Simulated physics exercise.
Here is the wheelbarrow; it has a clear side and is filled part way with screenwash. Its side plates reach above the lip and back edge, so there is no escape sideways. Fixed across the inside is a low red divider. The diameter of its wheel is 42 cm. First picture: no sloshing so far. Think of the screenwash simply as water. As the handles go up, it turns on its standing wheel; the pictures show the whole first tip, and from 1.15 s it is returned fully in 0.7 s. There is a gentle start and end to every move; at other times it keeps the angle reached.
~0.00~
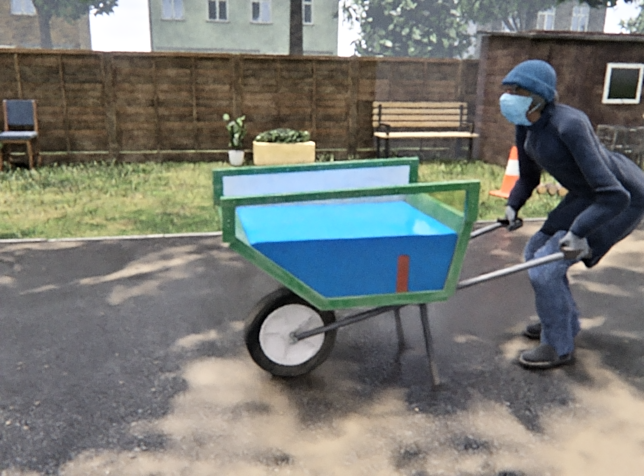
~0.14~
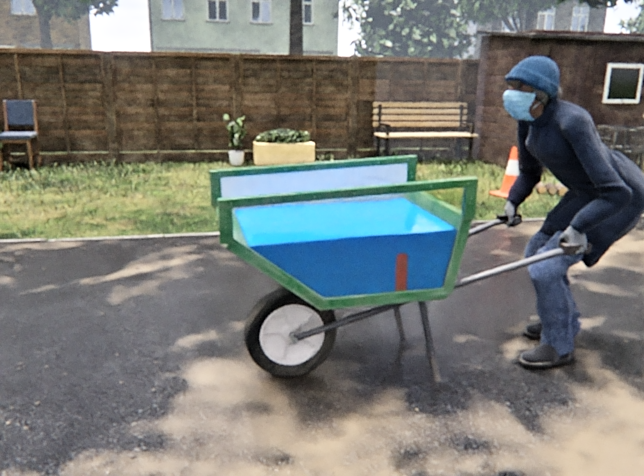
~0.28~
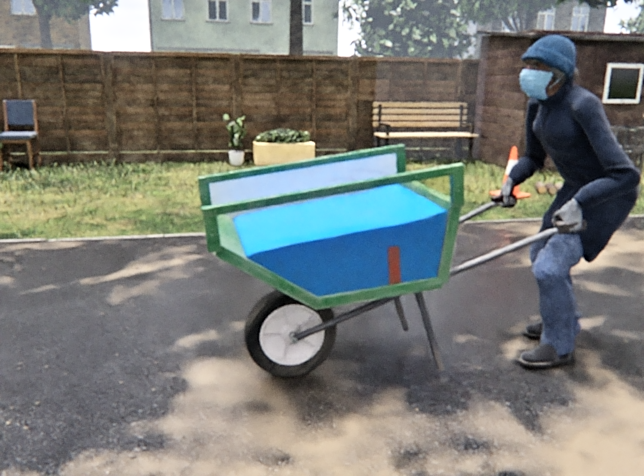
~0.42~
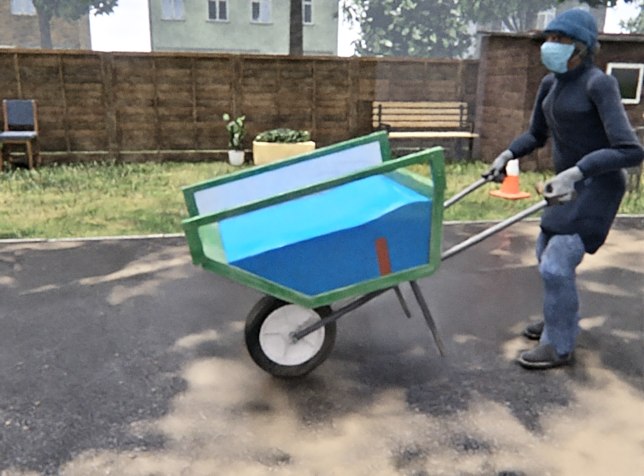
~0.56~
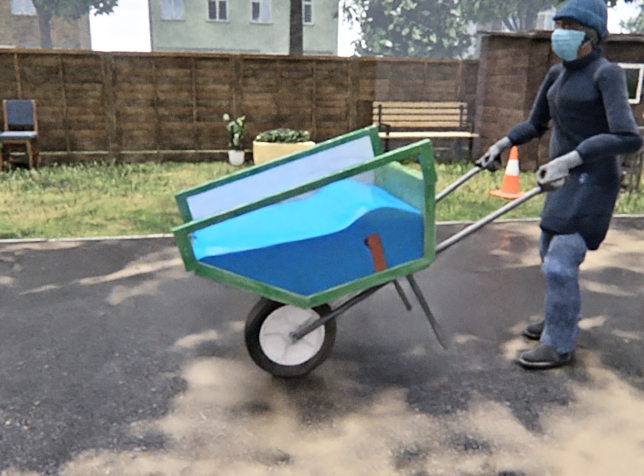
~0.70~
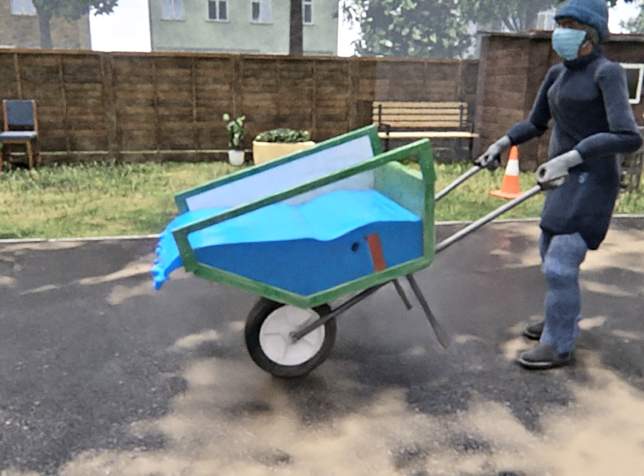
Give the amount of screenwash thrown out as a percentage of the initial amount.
Roughly 40 percent of the screenwash is thrown out.
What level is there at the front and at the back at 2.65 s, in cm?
Front level 14 cm, back level 18 cm.
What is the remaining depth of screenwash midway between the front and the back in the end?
Roughly 16 cm.
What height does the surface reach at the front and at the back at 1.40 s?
I'd say some 16 centimetres in front and some 14 centimetres behind.
After 1.40 s the barrow is at 12° forwards, the surface stands 16 cm on the front, 13 cm on the back; the loss stands at 36 per cent, over the front.
After 2.00 s the surface stands 17 cm on the front, 16 cm on the back; the loss stands at 40 per cent, over the front.
After 2.65 s the surface stands 14 cm on the front, 17 cm on the back; the loss stands at 40 per cent, over the front.
After 4.74 s the loss stands at 40 per cent, over the front, 38 of 96 litres.
